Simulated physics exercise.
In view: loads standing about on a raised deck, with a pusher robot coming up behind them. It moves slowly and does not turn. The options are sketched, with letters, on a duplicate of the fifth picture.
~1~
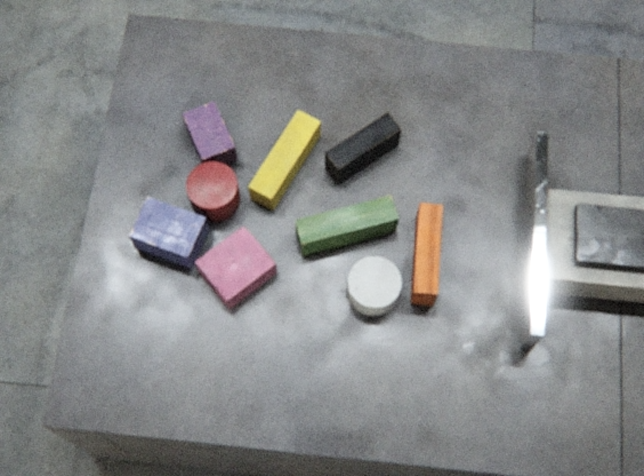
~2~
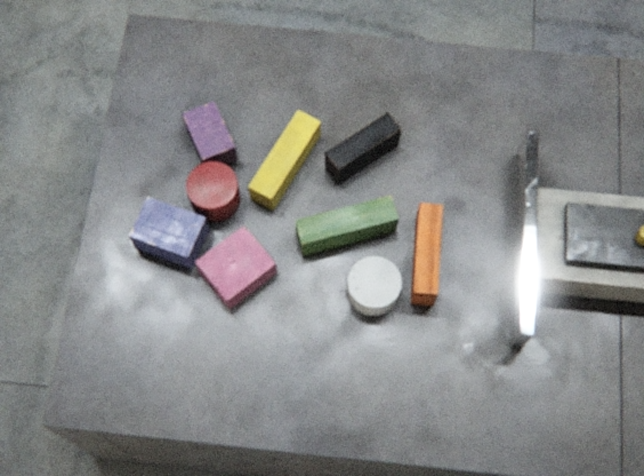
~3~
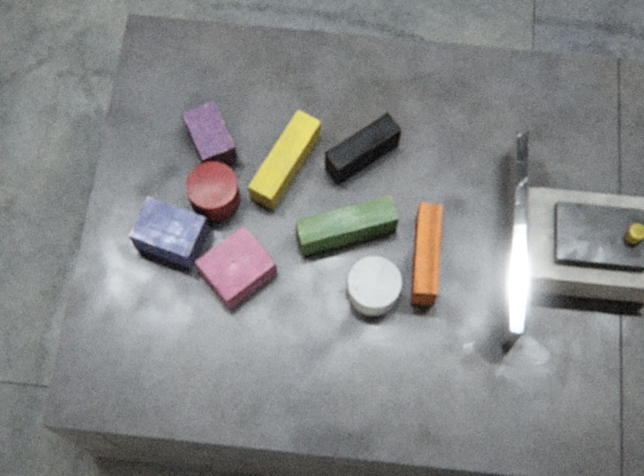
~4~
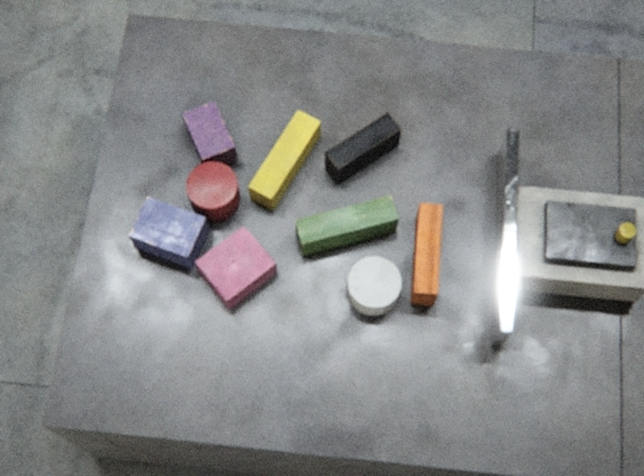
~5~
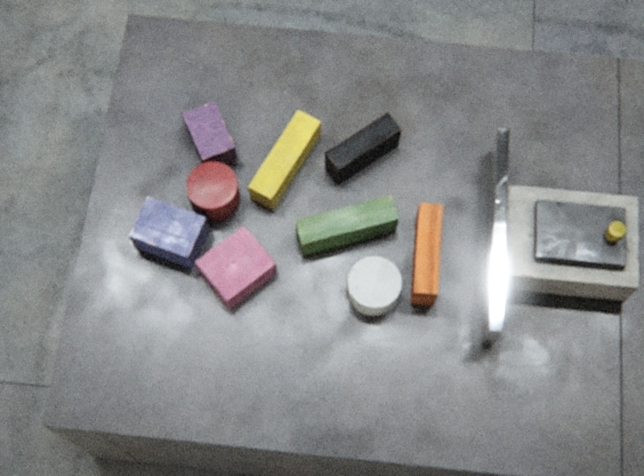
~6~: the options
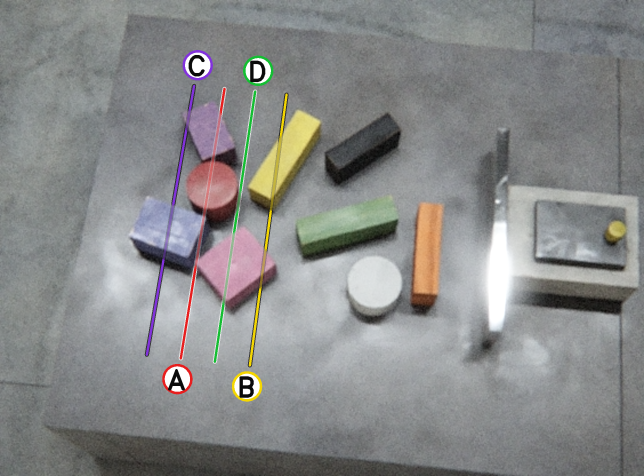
A pusher robot with a wide upright blade creeps left across a gray raised deck without turning, drawing nearer to the orange stick, while the scattered colored blocks, sticks and round canisters all stay still.
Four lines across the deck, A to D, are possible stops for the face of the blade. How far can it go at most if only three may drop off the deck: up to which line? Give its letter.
Line C.
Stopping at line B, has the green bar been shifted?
Yes.
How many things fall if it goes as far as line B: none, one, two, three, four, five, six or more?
The count is none.
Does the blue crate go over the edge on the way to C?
By then, yes.
On the marked copy, A at (204, 216); B at (269, 223); C at (172, 213); D at (236, 219).
Following C. Soon after the start, robot (453, 221); black stick (347, 151); pink crate (229, 270).
Later, robot (334, 209); blue crate (129, 223); red canister (159, 186).
In the end, robot (241, 200); blue crate over the edge; red canister over the edge; two fallen.
As for the rest, A is within the limit but short; B is within the limit but short; D is within the limit but short.
